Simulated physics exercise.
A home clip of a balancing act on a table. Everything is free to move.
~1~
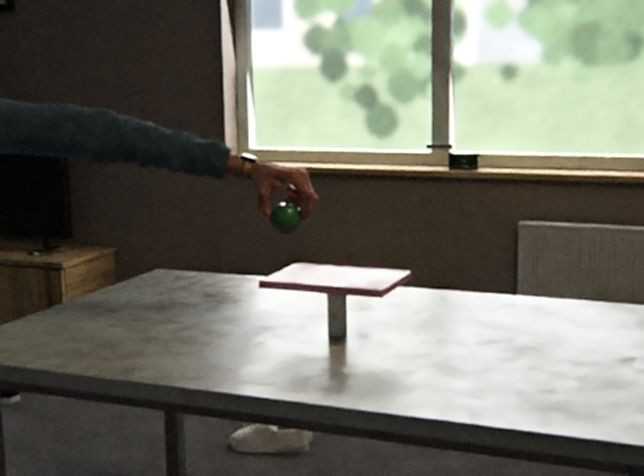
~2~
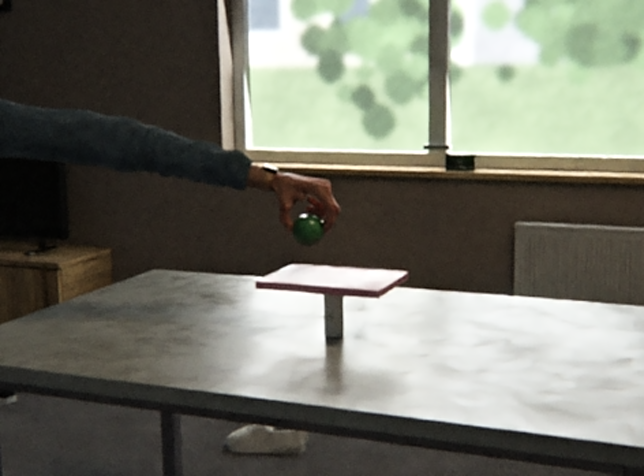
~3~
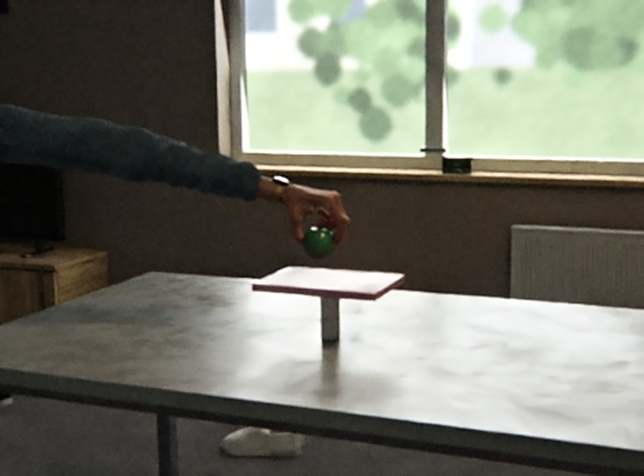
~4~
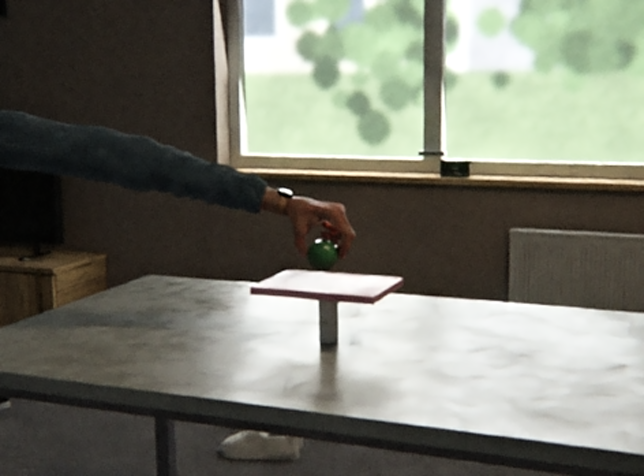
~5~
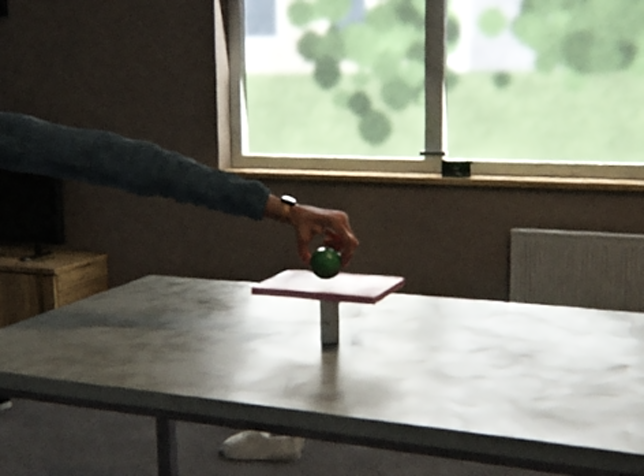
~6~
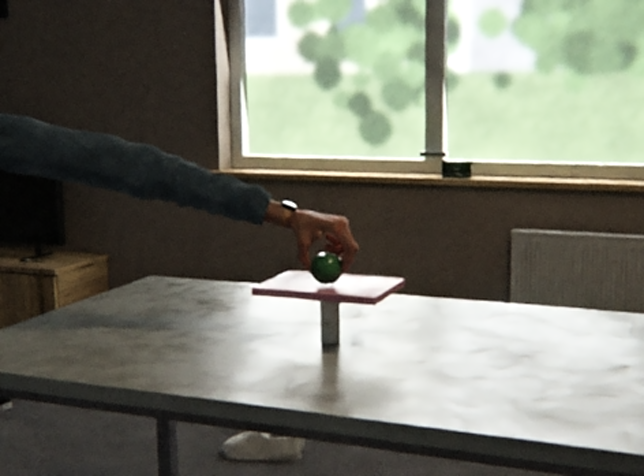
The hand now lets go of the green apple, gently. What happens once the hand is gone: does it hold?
The stack keeps its balance.
Then, 0.20 s after the last picture, nothing has stirred.
Then, 0.40 s after the last picture, green apple resting near (327, 269).
At rest, all 3 in place. Seen from the same camera at the end, green apple near (327, 269). The stack holds.
